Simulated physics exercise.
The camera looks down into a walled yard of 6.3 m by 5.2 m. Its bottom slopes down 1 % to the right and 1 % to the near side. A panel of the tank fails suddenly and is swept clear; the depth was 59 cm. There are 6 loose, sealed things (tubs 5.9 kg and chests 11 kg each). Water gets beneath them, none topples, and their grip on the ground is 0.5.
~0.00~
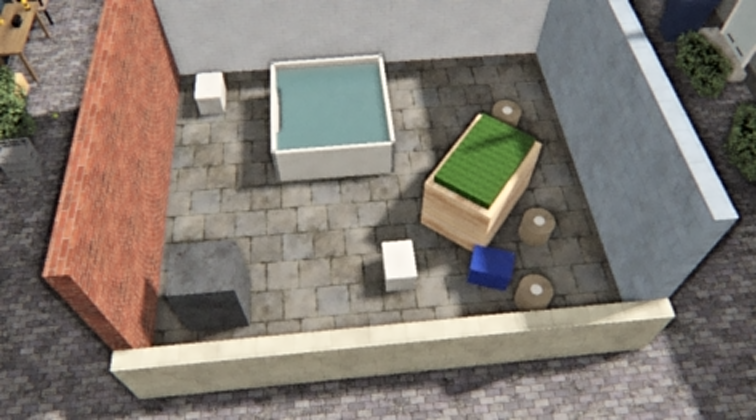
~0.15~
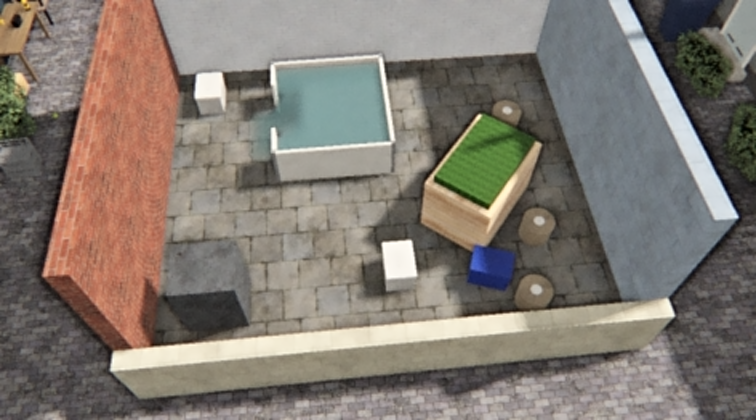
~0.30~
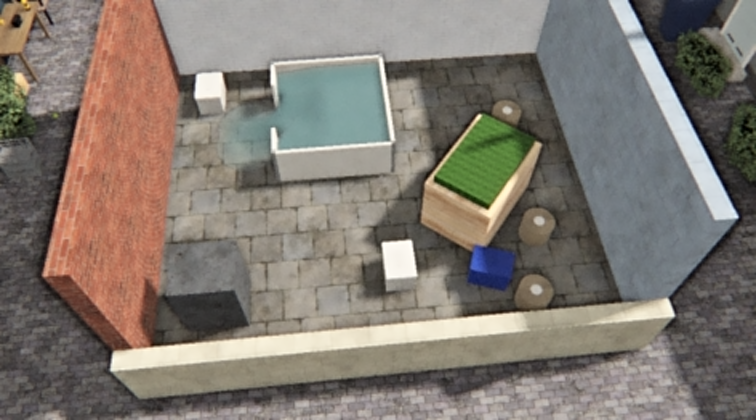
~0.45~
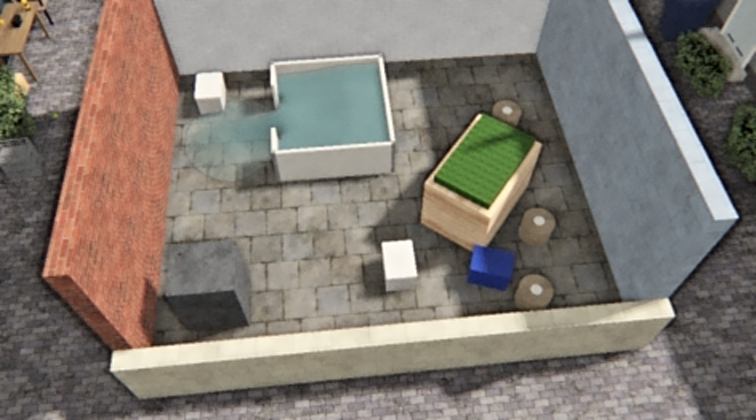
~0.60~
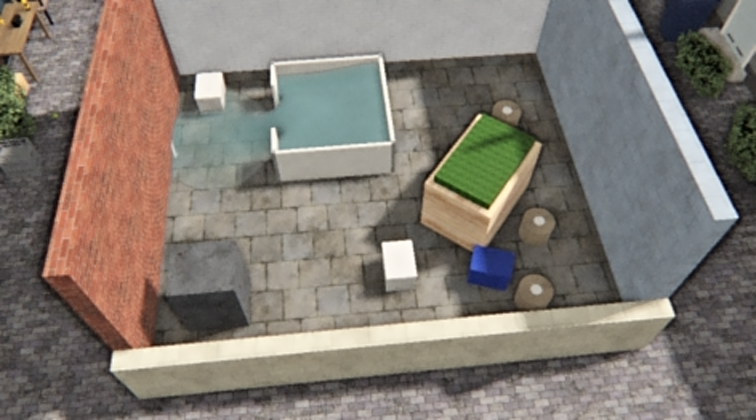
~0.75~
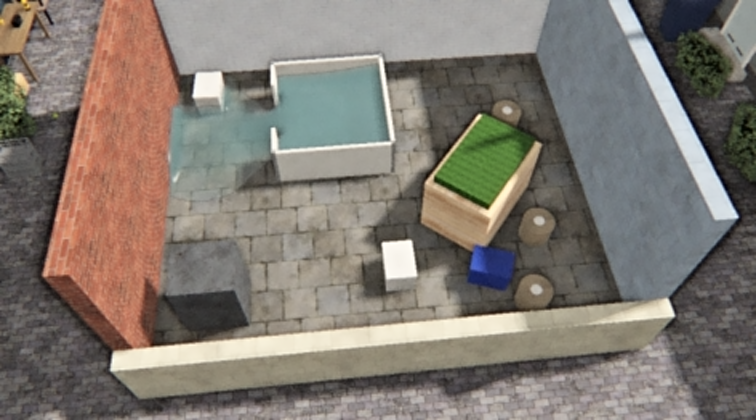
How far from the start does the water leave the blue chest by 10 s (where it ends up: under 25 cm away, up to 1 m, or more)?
The blue chest travels far.
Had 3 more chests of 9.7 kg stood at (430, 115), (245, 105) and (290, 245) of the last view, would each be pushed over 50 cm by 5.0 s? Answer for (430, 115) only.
Answer: Less.
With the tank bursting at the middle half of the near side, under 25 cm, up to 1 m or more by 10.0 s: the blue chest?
In that case the blue chest slides a little.
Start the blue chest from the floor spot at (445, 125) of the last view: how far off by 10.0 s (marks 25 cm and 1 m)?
It holds its place.
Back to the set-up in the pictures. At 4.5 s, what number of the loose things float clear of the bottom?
1 of them.
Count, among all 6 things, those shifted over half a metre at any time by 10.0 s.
I count 5.
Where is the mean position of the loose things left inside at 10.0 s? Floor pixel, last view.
Near (488, 199).
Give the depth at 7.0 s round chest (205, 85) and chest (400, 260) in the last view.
Roughly 8 and 8 cm.
After 2.0 s the blue chest is near (492, 261), 0.0 m from its start, aground; 1 afloat.
After 4.5 s the blue chest is near (492, 261), 0.0 m from its start, aground; 1 afloat.
After 7.0 s the blue chest is near (524, 248), 0.5 m from its start, aground; 3 afloat.
After 10.0 s the blue chest is near (573, 195), 1.6 m from its start, afloat; 5 afloat.
